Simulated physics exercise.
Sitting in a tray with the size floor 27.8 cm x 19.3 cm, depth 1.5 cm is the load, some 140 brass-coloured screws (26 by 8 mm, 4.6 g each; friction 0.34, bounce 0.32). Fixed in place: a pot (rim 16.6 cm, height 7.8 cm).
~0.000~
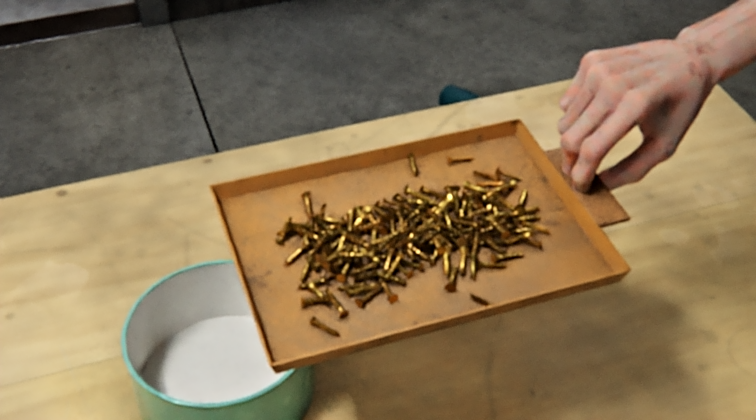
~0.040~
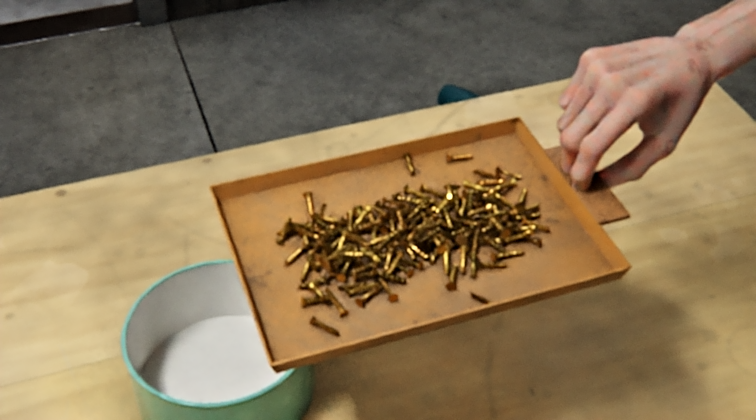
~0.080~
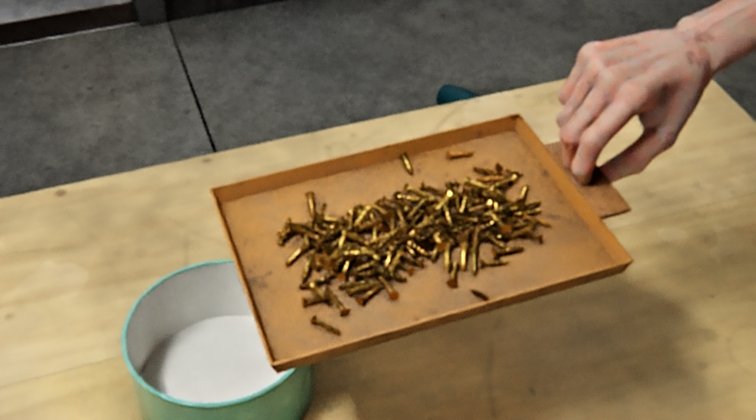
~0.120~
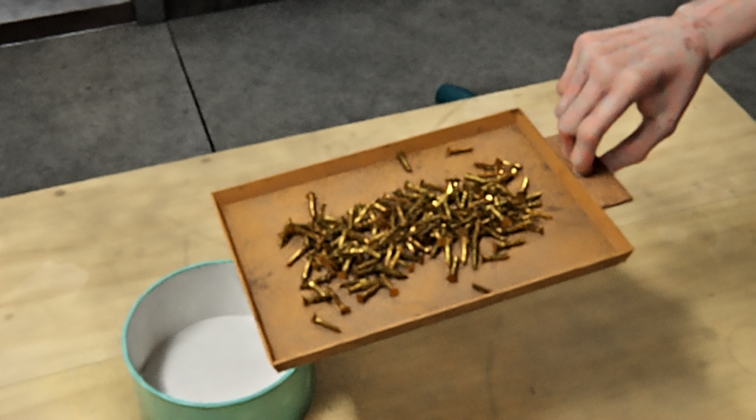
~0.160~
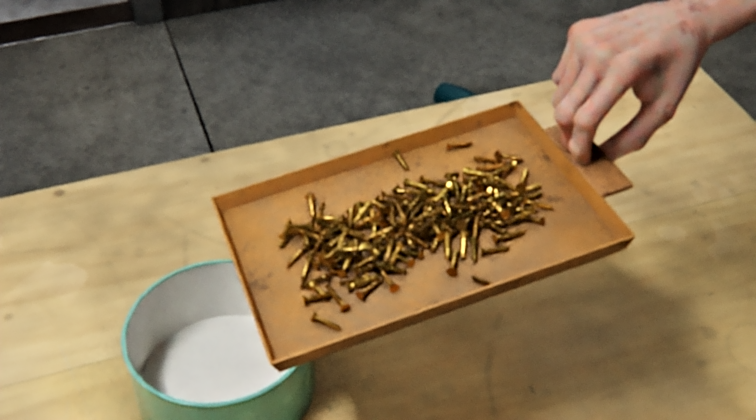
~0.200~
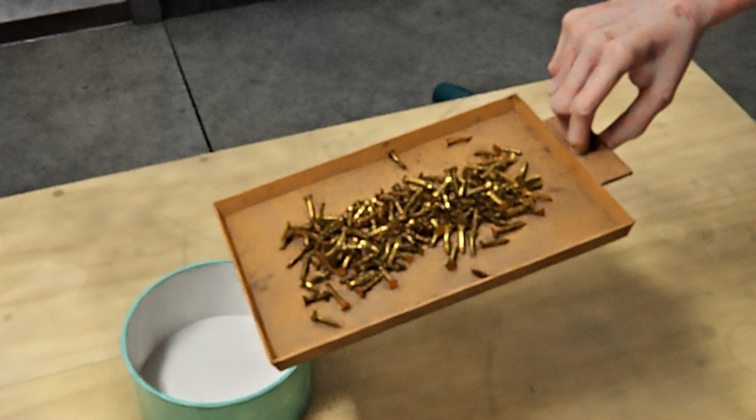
On a pale wooden tabletop above a grey floor, the view looks down at an angle from a fixed position. A shallow orange-brown tray holding a heap of brass-coloured screws sits in the middle, its near-left corner over the rim of a round mint-green pot with a white inside, at lower left. A hand at upper right grips the tray's tab and raises that side slightly, tilting the tray gently leftward, while the screws stay heaped.
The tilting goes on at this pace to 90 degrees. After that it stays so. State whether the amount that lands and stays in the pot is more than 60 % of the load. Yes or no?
Yes.
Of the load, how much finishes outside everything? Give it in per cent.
I'd put it at roughly 5 percent.
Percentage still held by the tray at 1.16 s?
5 % or so.
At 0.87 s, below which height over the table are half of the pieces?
Median height reading: Approx. 12 cm.
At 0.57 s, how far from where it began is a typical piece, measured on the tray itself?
I'd say close to 7 cm.
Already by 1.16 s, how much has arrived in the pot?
Tally so far: Close to 95 per cent.
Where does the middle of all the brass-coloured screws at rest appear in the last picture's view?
Centre, last frame: Approx. (248, 360) px.
After 0.57 s, tilt 40 degrees; tray 100 %; middle of all pieces on or above the table near (339, 210).
After 0.87 s, tilt 63 degrees; tray 50 %, pot 45 %, in the air 5 %; middle of all pieces on or above the table near (261, 292).
Then, at 1.16 s, tilt 86 degrees; tray 5 %, pot 95 %; middle of all pieces on or above the table near (244, 352).
After 1.43 s, tilt 90 degrees; pot 95 %, outside 5 %; middle of all pieces on or above the table near (243, 359).
By 2.0 s all is still; pot 95 %, outside 5 %.
